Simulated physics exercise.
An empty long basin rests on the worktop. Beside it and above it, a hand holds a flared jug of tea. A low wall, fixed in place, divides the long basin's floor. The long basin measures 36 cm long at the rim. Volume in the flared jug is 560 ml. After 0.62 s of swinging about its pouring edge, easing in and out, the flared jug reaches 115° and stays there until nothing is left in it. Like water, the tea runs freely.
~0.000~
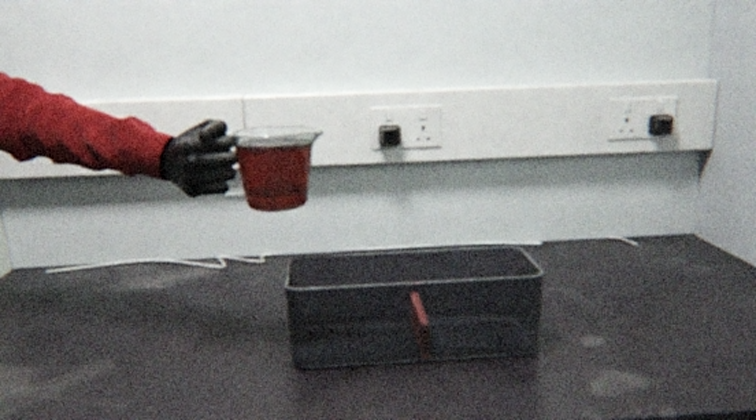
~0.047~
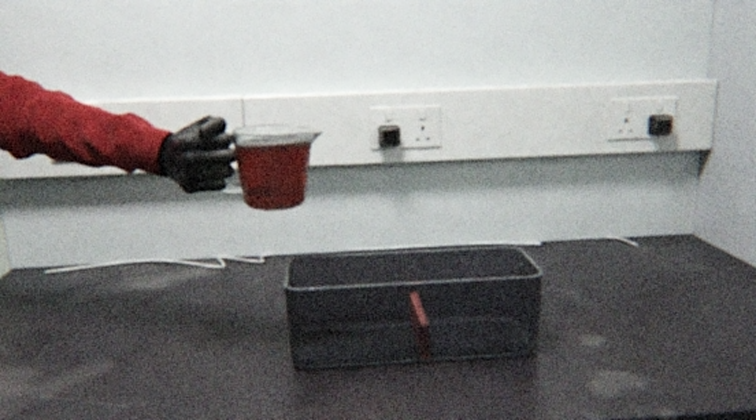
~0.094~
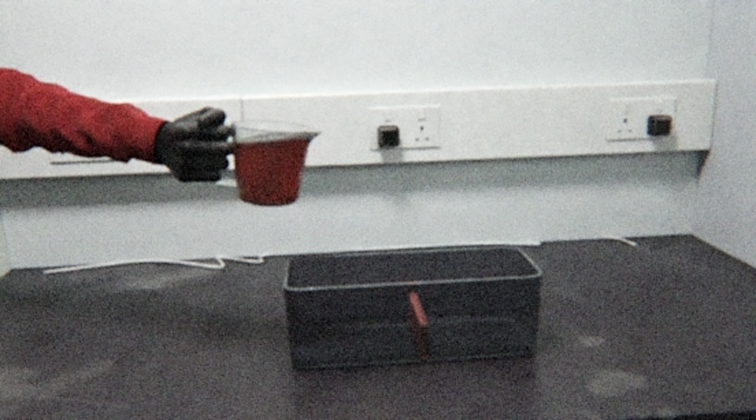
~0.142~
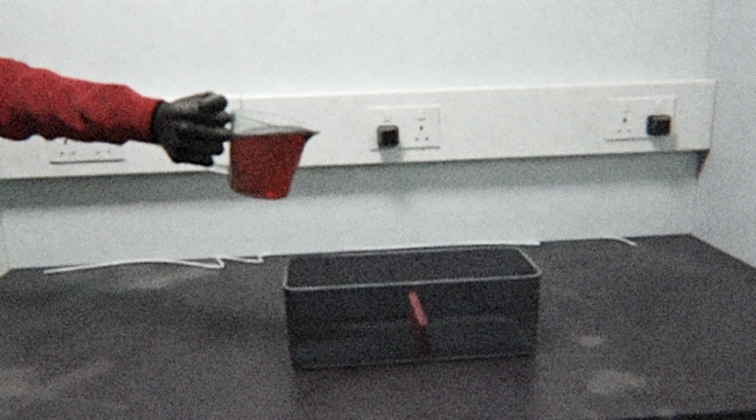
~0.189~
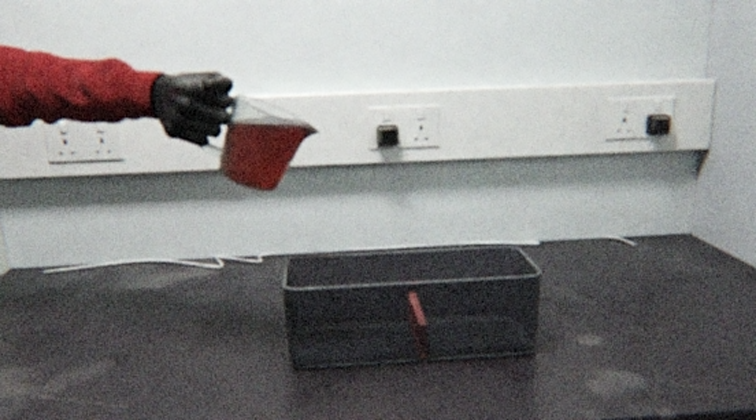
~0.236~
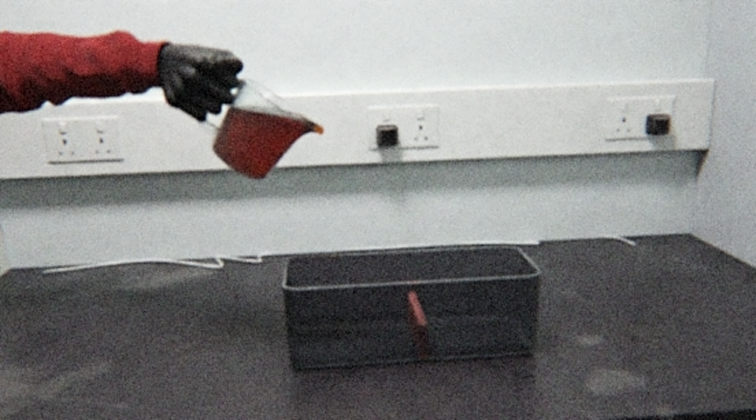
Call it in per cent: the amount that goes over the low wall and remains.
I would put it at about 61 per cent.
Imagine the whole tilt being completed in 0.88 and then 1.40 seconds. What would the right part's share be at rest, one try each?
The first try gives around 60 percent, the second around 30 percent.
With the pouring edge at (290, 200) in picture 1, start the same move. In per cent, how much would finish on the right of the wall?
It would then come to around 5 percent.
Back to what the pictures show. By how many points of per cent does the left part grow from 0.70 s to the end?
Close to 14% of the whole.
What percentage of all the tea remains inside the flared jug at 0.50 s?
Close to 50 in a hundred.
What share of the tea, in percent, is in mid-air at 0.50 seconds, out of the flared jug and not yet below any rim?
48 per cent.
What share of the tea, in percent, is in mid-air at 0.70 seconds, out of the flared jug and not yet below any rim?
Close to 38 per cent.
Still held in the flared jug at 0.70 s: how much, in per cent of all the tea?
Roughly 2 per cent.
By 0.50 s the tilt is 105° and 49 per cent is still to pour, 4 is left of the wall and 0 right of it.
By 0.70 s the tilt is 115° and 2 per cent is still to pour, 17 is left of the wall and 44 right of it.
By 0.90 s the tilt is 115° and 0 per cent is still to pour, 25 is left of the wall and 59 right of it.
By 1.12 s the tilt is 115° and 0 per cent is still to pour, 31 is left of the wall and 61 right of it.
At rest 31 per cent lies left of the wall, 61 right of it and 8 outside.
